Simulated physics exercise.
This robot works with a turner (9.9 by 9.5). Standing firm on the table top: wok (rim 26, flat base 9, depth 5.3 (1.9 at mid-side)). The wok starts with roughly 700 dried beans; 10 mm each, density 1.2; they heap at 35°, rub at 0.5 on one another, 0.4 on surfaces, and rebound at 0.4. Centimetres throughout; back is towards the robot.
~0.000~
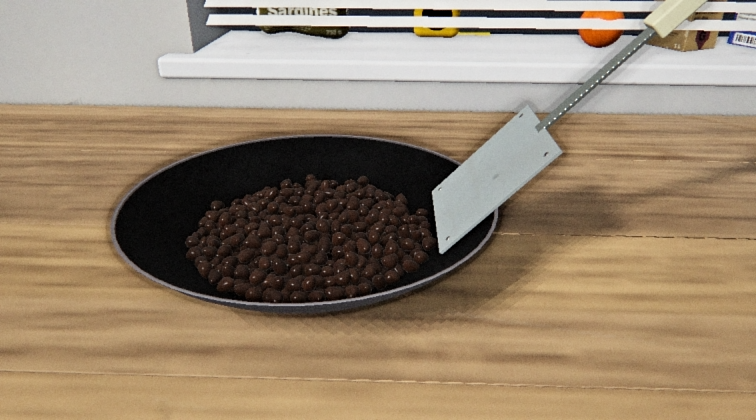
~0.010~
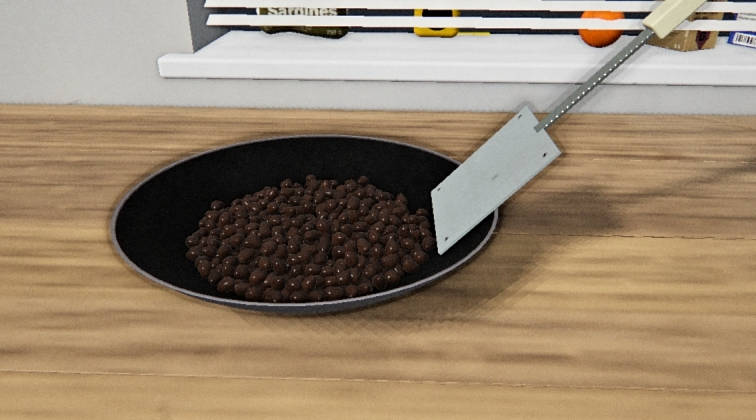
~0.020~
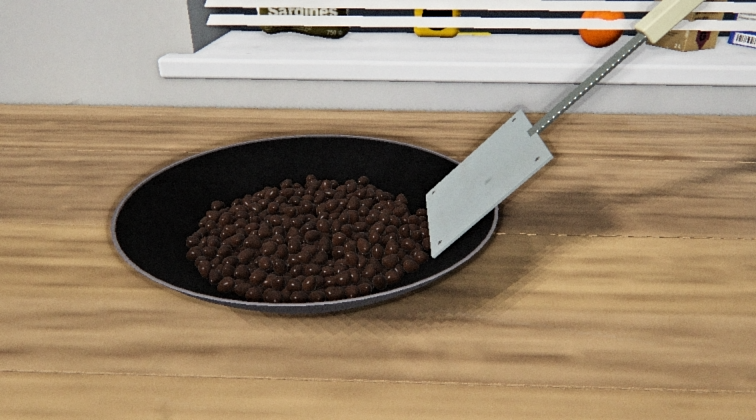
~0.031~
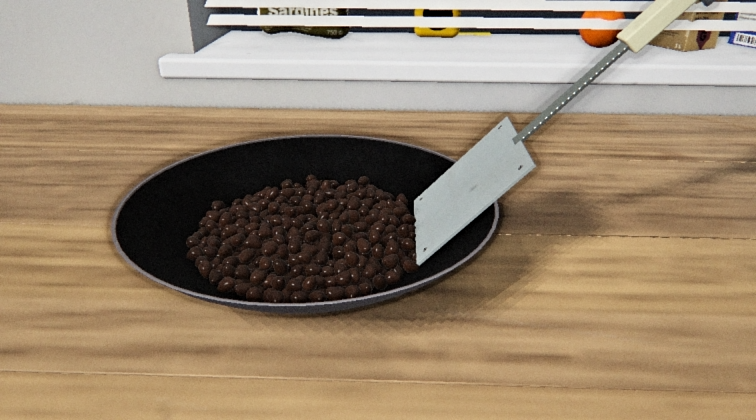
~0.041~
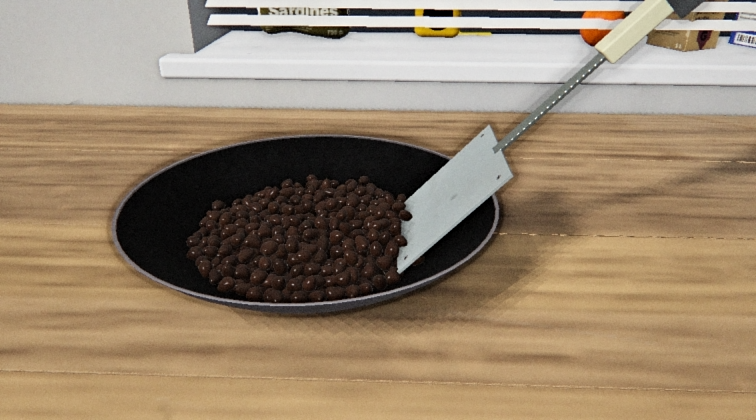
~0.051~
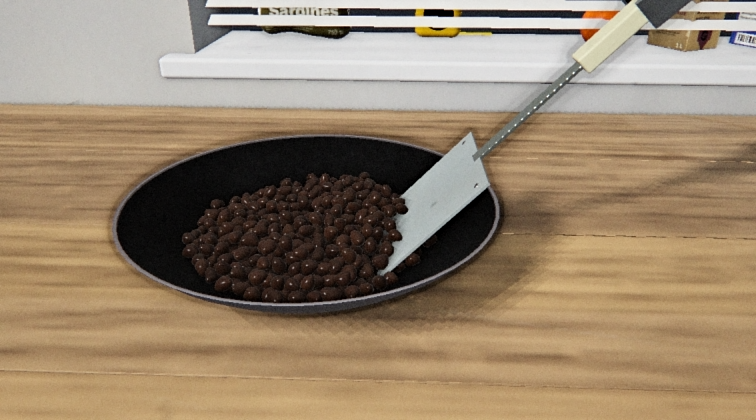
On a wooden table top, a metal turner sliding left and down into a dark wok, nudging the heaped brown beans.
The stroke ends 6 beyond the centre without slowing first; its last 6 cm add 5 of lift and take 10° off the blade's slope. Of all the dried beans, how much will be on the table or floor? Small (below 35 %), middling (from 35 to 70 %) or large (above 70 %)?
On the table or floor the share is middling, from 35 to 70 %.
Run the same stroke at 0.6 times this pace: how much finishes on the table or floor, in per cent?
About 20 per cent.
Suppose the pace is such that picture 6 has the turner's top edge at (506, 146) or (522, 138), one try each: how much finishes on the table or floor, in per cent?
Some 20 and 5 per cent.
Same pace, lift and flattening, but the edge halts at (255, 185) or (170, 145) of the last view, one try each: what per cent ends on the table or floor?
Some 20 and 60 per cent.
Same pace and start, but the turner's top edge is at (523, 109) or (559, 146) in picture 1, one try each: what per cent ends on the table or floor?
About 45 and 35 per cent.
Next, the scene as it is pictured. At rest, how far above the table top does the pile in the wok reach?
About 5.0 cm.
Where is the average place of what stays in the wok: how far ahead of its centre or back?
Some 3.5 cm ahead.
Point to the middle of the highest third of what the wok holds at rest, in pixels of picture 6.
Around (204, 223).
By 0.08 s, sloping 47°, highest piece 7 above the table; 695 in the wok.
By 0.10 s, sloping 44°, highest piece 9 above the table; 695 in the wok.
By 0.31 s, sloping 37°, highest piece 22 above the table; 396 in the wok, 147 on the table or floor, 152 on the blade or in flight.
By 1.36 s, sloping 37°, highest piece 5 above the table; 396 in the wok, 299 on the table or floor.
Final count, 396 in the wok, 299 on the table or floor. That is 43 % on the table or floor.
